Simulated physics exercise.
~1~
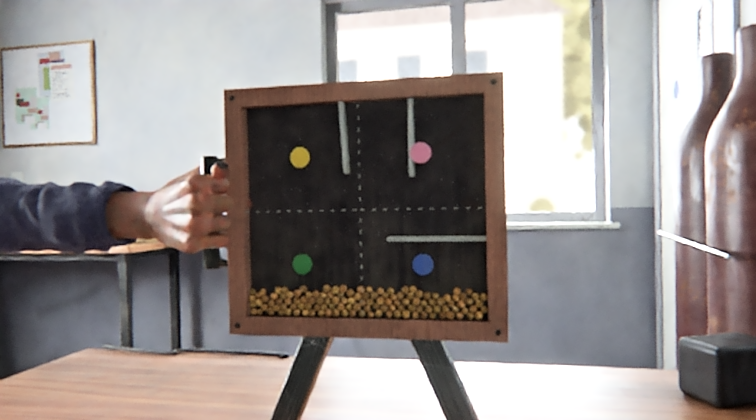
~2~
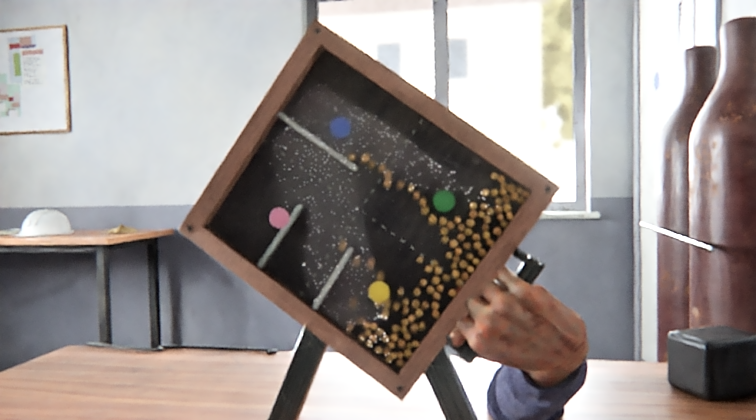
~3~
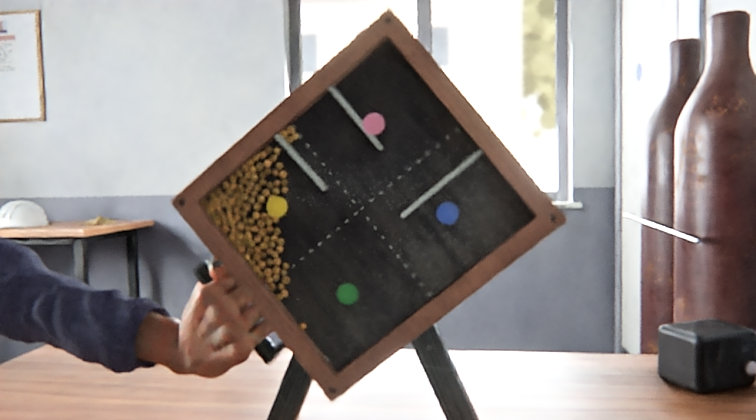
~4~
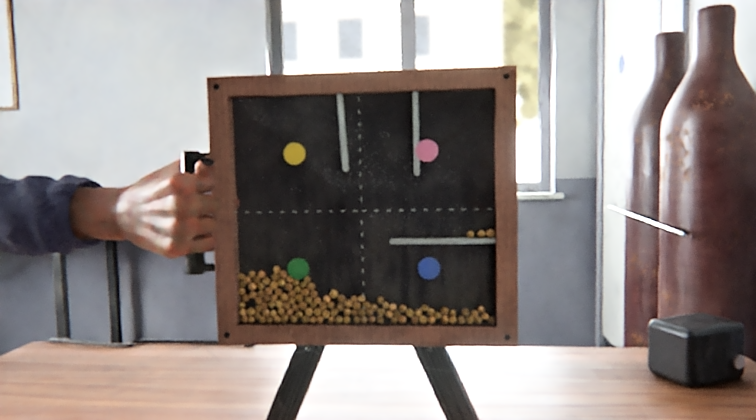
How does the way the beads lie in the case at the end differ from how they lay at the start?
At the start they lie in a fairly even layer along the bottom. By the end most are heaped deeper towards the lower left, thinning to the right, with a few resting on the ledge above the blue sticker.
